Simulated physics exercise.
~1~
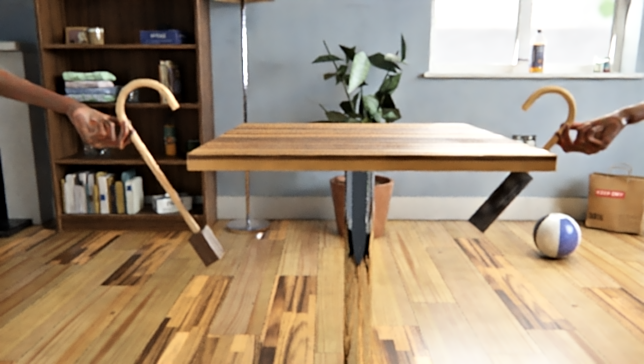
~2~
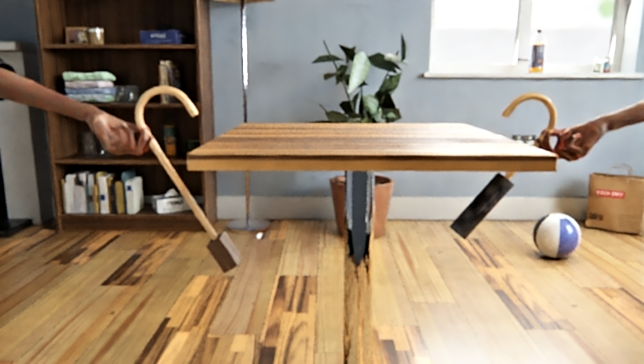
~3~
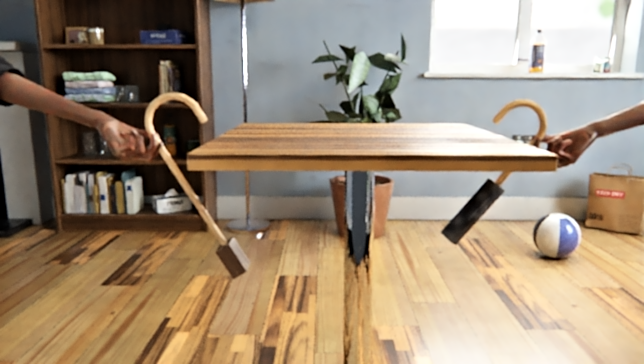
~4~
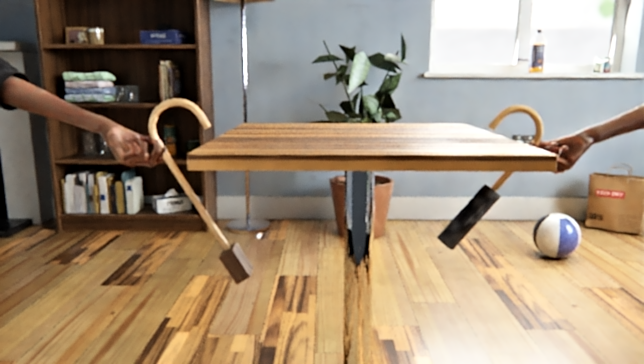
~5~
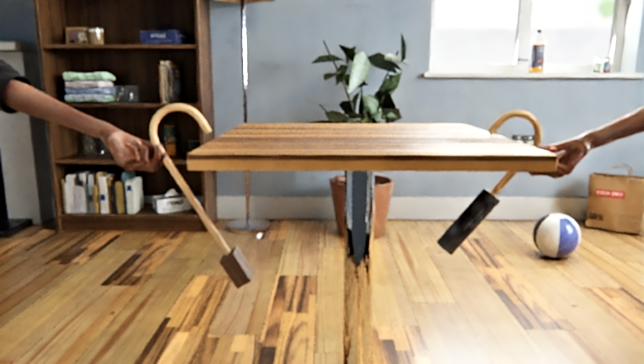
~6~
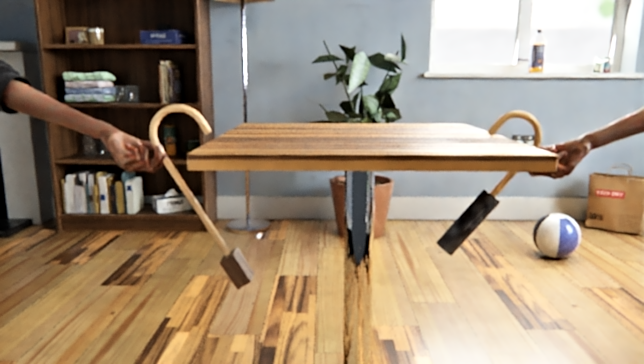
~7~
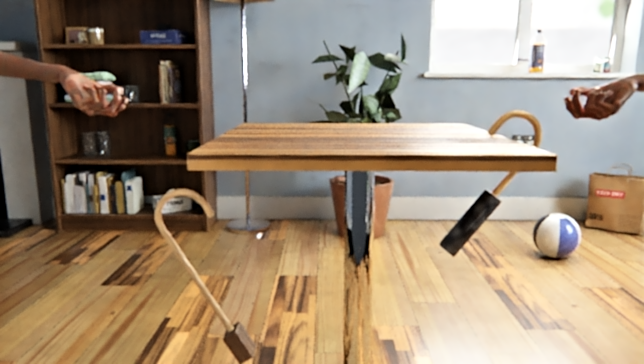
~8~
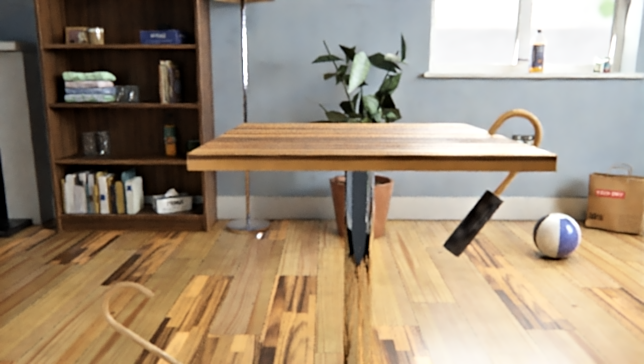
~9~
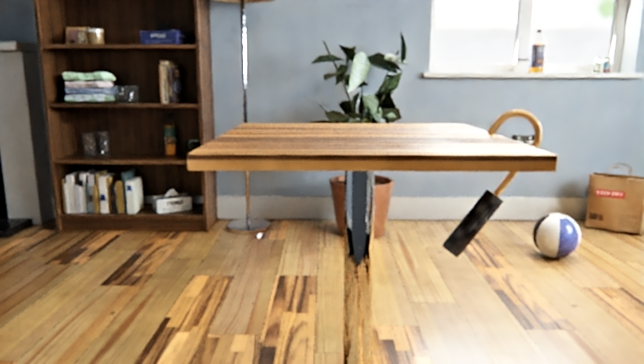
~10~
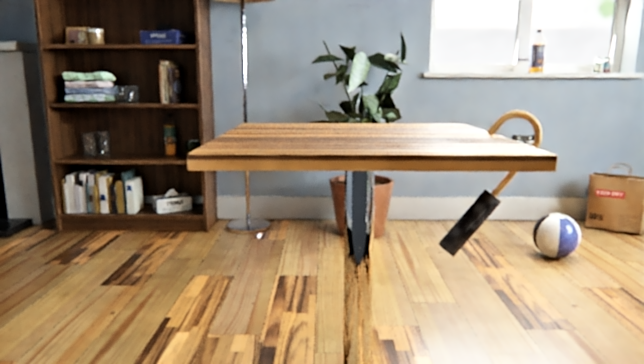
Two cane-like objects with curved wooden handles, one with a brown block at its lower end and the other with a black one, are carried by hands toward opposite edges of a wooden table. The brown one moves right and the black one moves left until their hooks meet the tabletop edges. Both hands hold them there briefly, then let go and draw back. The brown one drops at once, tipping as it falls to the floor and out of view. The black one stays hooked on the right edge, hanging still at a slant.
